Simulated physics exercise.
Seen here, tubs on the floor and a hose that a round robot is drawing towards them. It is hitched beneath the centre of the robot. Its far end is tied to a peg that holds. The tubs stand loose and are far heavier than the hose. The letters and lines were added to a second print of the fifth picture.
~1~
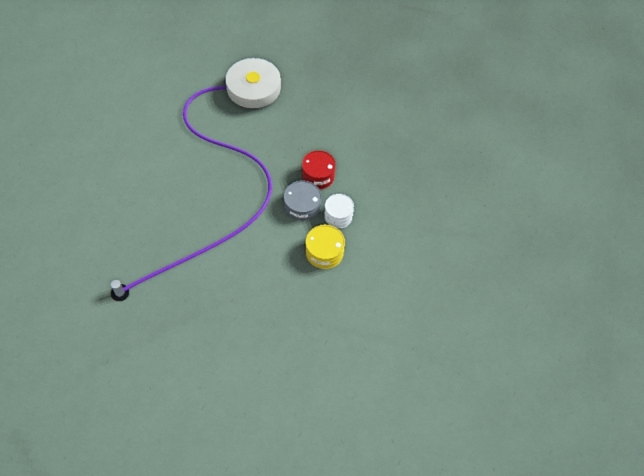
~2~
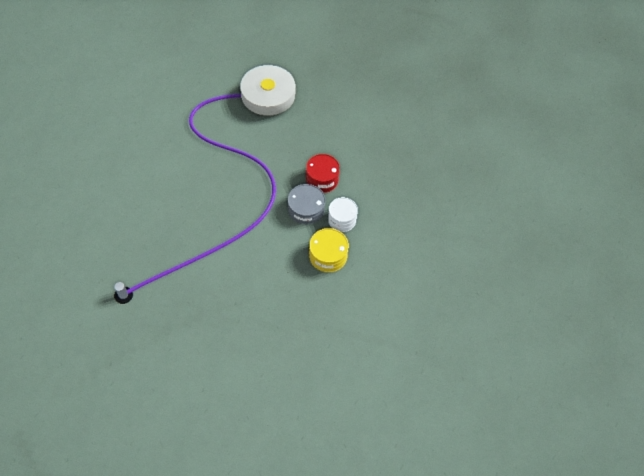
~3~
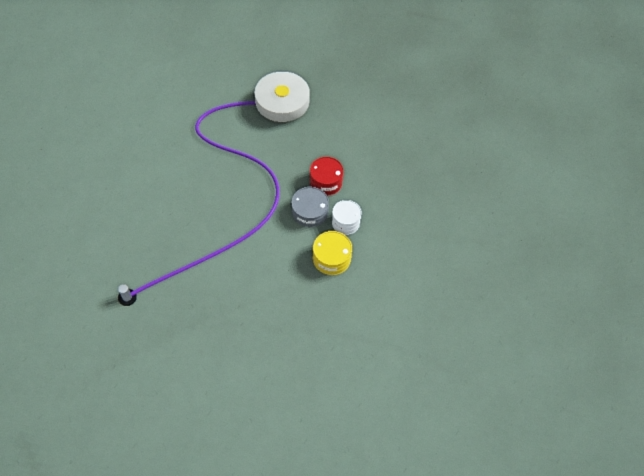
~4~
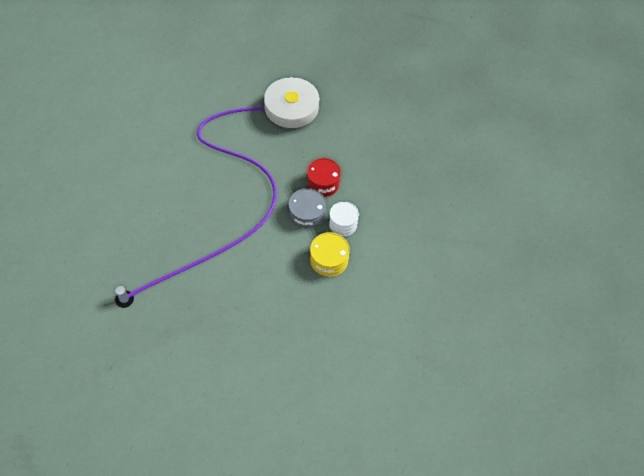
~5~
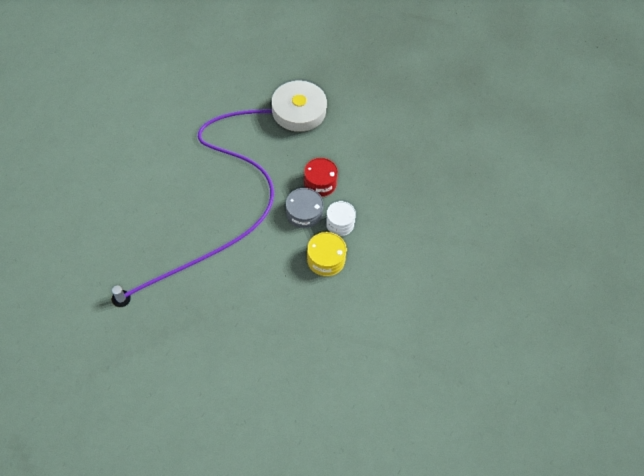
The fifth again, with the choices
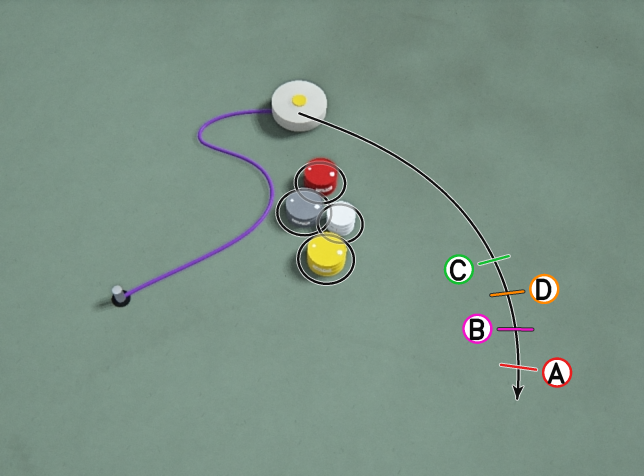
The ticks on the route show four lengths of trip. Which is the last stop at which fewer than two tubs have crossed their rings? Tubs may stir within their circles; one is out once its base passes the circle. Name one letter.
As far as tick C.
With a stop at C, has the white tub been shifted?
By then, no.
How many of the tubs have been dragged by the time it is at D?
Three.
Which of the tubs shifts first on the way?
The red one.
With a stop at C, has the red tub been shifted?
By then, yes.
On the copy, A at (519, 367); B at (516, 329); C at (494, 260); D at (507, 293); the route from (299, 113) via (459, 208) to (517, 399).
On C. First, robot (380, 140).
Then, robot (452, 192).
Finally, robot (497, 255); red tub (329, 190); one over the rings.
By contrast, A has four over the rings; B has three over the rings; D has three over the rings.
